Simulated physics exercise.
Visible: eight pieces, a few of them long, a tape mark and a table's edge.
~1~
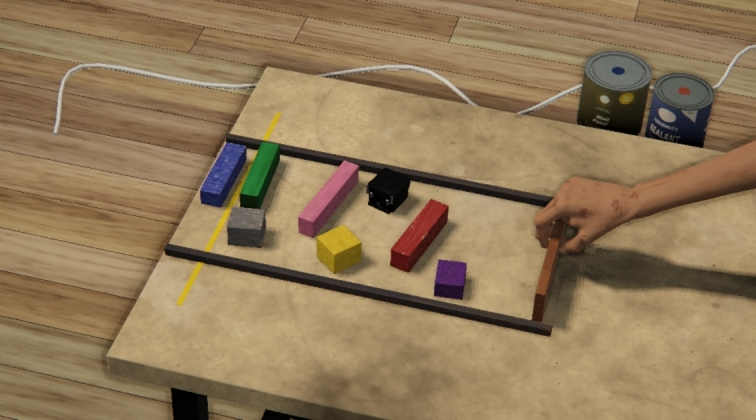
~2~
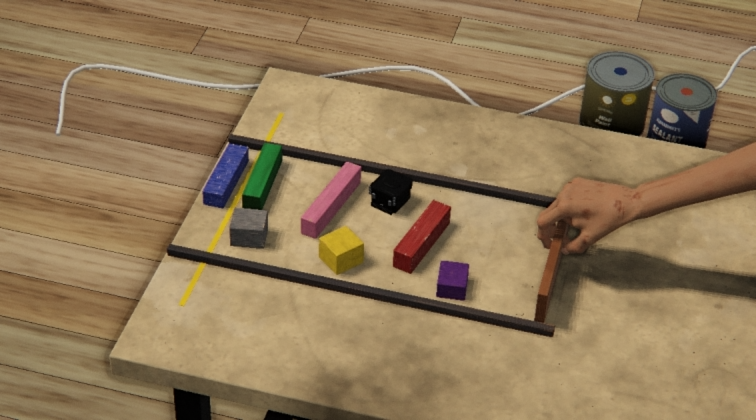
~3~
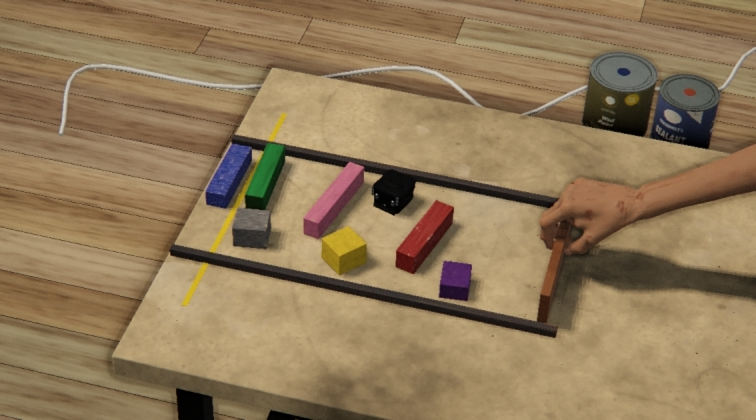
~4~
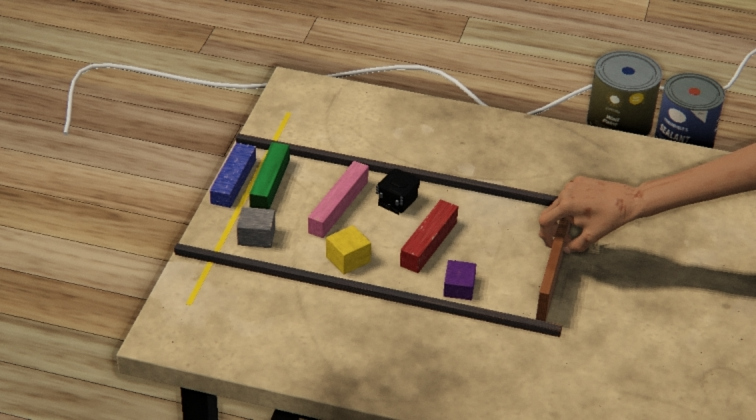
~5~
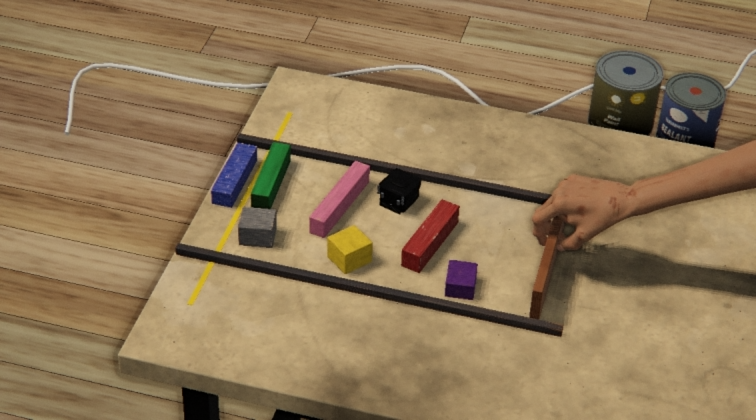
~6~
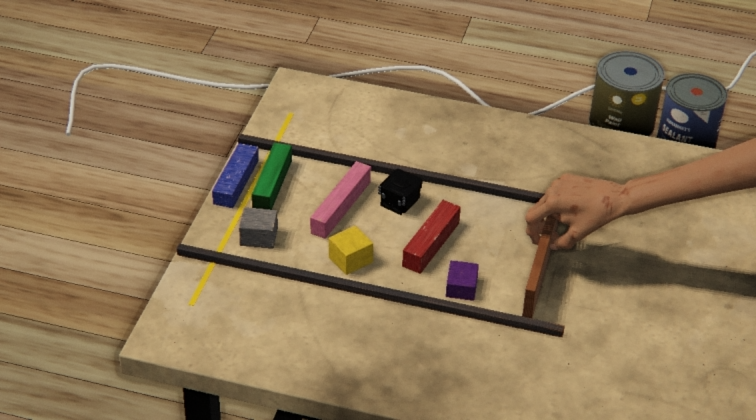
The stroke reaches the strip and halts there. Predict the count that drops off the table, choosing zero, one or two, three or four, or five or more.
Band: Five and up.
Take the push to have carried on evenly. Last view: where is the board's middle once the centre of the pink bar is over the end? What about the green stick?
Approx. (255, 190) for the first, approx. (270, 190) for the second.
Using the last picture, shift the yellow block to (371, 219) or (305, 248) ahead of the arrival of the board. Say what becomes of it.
Taking the places in order, the piece ends up below and ends up below.
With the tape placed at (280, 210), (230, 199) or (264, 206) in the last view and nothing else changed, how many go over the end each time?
In order, 1, 6 and 3.
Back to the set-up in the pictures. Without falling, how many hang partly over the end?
The tally is 1.
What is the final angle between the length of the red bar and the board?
Some 20 degrees.
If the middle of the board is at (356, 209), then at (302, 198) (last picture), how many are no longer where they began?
Tally: 5; 8.
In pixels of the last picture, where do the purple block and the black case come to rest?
Reading them off: First (214, 228); then (251, 149).
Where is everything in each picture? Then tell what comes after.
In the first frame, blue bar (224, 175); green stick (260, 177); grey block (246, 227); board (554, 251); tape (233, 202).
In the second frame, green stick (263, 177); purple block (453, 280).
In the third frame, grey block (252, 228); red bar (425, 237).
In the fourth frame, blue bar (233, 175); black case (398, 192).
In the fifth frame, green stick (271, 176); pink bar (340, 199).
In the sixth frame, blue bar (236, 175); green stick (272, 177); grey block (259, 228); board (545, 247); tape (245, 202).
Soon after, none off yet; blue bar at rest near (236, 175); green stick at rest near (272, 177); grey block at rest near (259, 228).
After that, none off yet; blue bar at rest near (236, 175); green stick at rest near (272, 177); grey block displaced a little near (249, 224).
In the end, the number that fall off is five or more; gone, yellow block, pink bar, grey block, green stick and blue bar.
